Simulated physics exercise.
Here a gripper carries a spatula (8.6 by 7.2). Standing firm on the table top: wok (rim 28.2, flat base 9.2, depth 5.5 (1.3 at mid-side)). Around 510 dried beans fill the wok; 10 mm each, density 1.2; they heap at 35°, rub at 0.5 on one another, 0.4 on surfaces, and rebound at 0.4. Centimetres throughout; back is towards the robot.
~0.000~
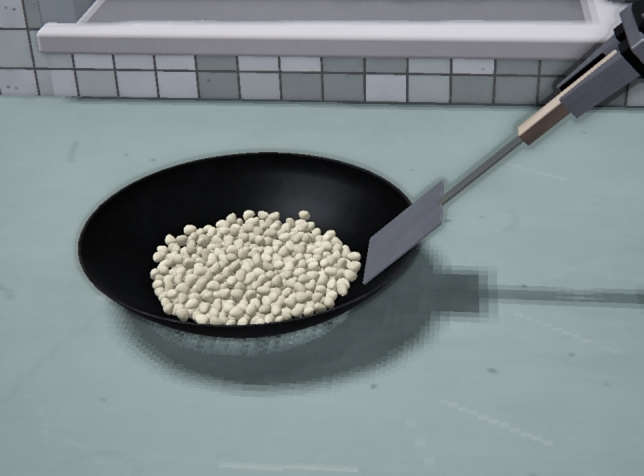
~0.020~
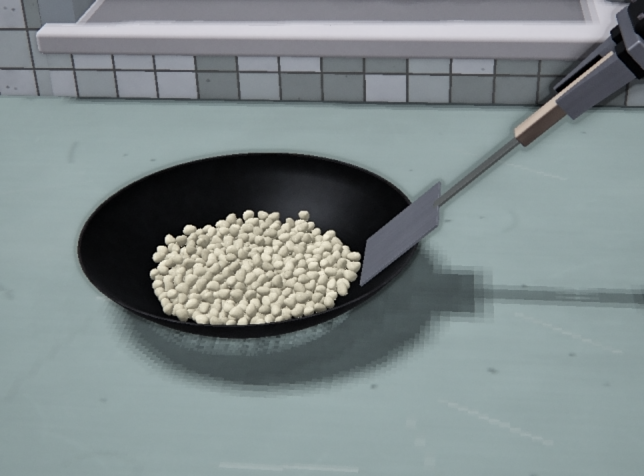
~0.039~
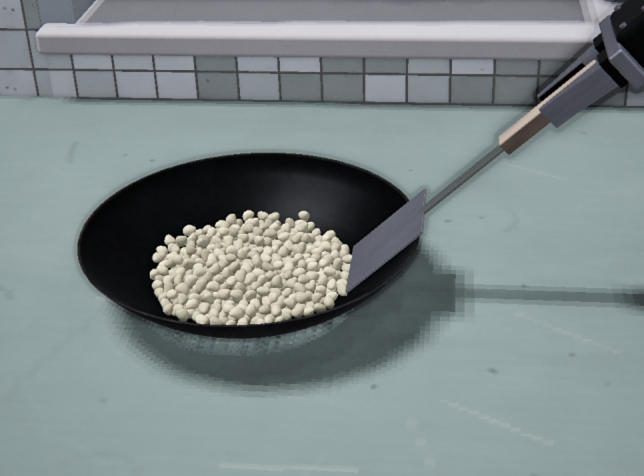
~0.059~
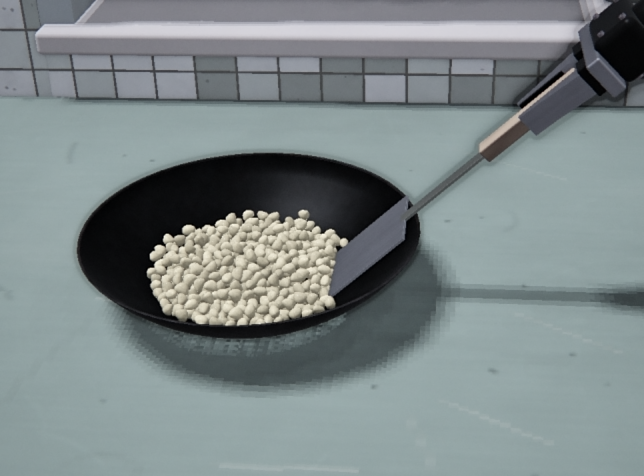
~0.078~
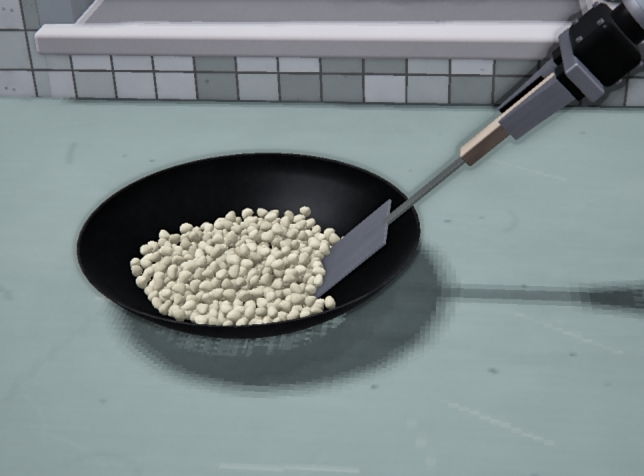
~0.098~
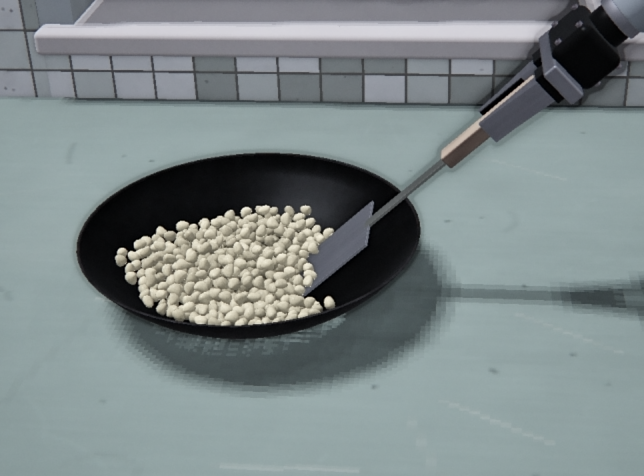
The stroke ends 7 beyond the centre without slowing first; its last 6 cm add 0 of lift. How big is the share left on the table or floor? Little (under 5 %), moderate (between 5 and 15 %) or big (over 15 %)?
Answer: Moderate; between 5 and 15 % of the dried beans finish on the table or floor.
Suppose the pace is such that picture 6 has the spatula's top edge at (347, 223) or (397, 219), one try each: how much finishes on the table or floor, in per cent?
About 10 and 0 per cent.
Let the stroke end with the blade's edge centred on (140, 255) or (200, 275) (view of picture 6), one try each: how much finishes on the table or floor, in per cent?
Some 25 and 0 per cent.
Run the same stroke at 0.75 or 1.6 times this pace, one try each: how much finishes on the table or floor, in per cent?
Some 5 and 10 per cent.
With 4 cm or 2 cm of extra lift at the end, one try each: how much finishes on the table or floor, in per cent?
Some 5 and 0 per cent.
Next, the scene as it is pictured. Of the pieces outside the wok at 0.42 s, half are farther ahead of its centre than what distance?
Some 18 cm.
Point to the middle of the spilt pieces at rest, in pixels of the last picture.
Around (34, 292).
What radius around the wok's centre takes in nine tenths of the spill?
Some 20 cm.
After 0.15 s, sloping 44°, highest piece 5 above the table; 513 in the wok.
After 0.20 s, sloping 44°, highest piece 6 above the table; 513 in the wok.
After 0.42 s, sloping 44°, highest piece 6 above the table; 477 in the wok, 36 on the table or floor.
After 1.47 s, sloping 44°, highest piece 6 above the table; 477 in the wok, 36 on the table or floor.
In the end, 477 in the wok, 36 on the table or floor. That is 7 % on the table or floor.
